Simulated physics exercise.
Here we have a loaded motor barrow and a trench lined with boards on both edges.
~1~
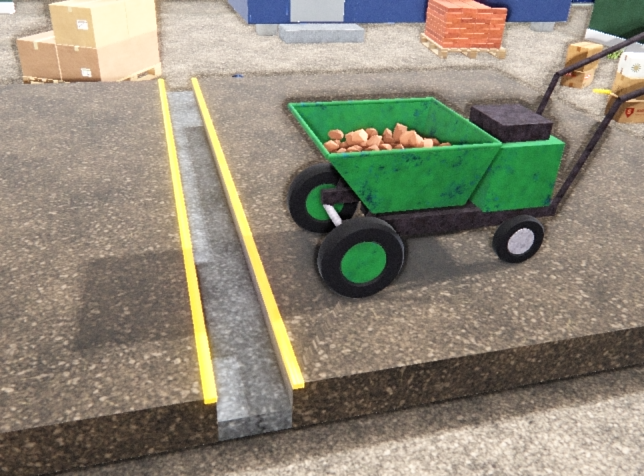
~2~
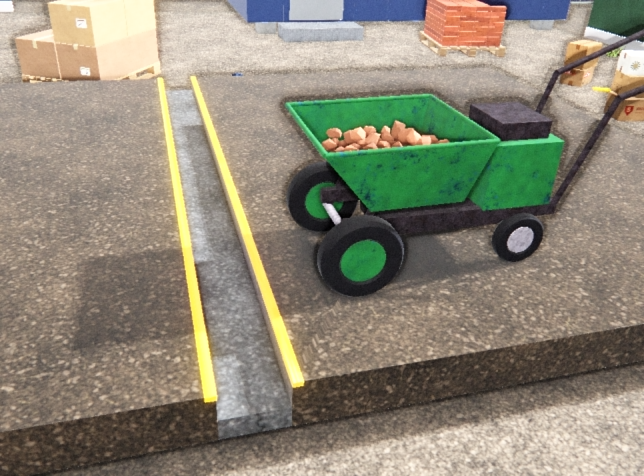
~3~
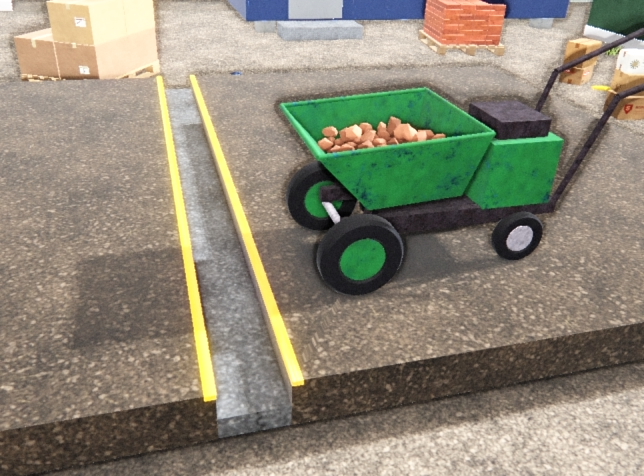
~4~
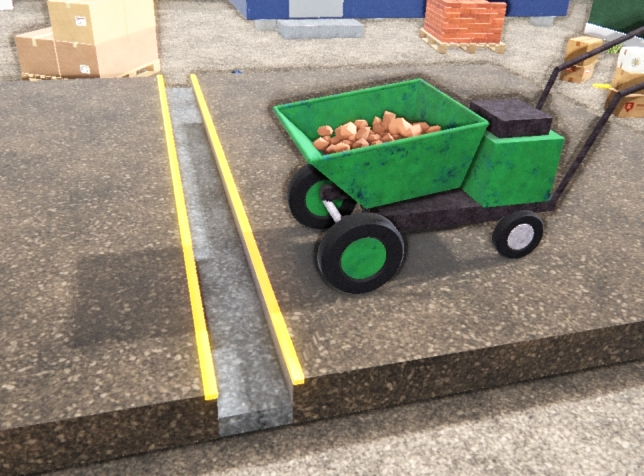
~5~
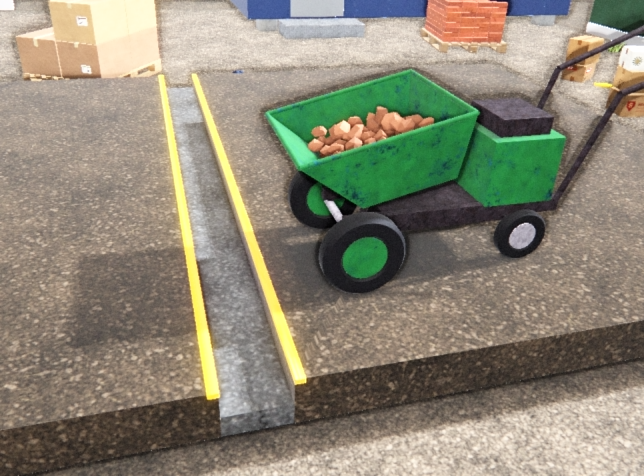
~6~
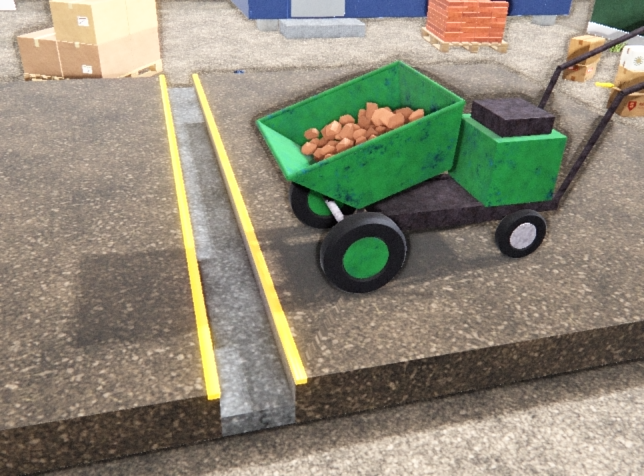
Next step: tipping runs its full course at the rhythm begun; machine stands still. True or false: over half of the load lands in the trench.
True.
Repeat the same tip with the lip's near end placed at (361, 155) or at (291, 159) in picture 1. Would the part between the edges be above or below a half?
The first place leaves the greater portion between the edges, the second place the lesser portion.
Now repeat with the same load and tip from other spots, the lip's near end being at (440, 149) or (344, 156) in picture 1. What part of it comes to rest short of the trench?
Roughly 60 and 0 %.
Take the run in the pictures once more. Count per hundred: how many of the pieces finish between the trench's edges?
It comes to about 70 per cent of the load.
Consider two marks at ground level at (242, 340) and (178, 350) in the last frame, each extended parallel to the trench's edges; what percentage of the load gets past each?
In order: 70 percent, then 20 percent.
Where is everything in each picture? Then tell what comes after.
The first frame shows lip of the skip near (328, 157), level; top of the load near (398, 151), lumps of rubble; first edge of the trench near (283, 338); far edge near (203, 349), the trench under half as wide as the skip, and shallow for its width.
The second frame shows lip of the skip near (325, 156), level; top of the load near (397, 149).
The third frame shows lip of the skip near (319, 158), tipped barely; top of the load near (412, 148).
The fourth frame shows lip of the skip near (310, 161), tipped a little; top of the load near (408, 142).
The fifth frame shows lip of the skip near (300, 168), tipped a little; top of the load near (402, 136).
The sixth frame shows lip of the skip near (289, 178), tipped clearly; top of the load near (393, 131); first edge of the trench near (285, 333); far edge near (206, 345).
Shortly afterwards, skip tipped steeply; the whole lot in the skip.
Next, skip tipped right over; all but a few in the skip; a little in or heaped over the trench.
Some moments later, skip tipped right over; a little in the skip; near half in or heaped over the trench; near a quarter beyond it.
In the end, skip tipped right over; near two thirds in or heaped over the trench; near a quarter beyond it.
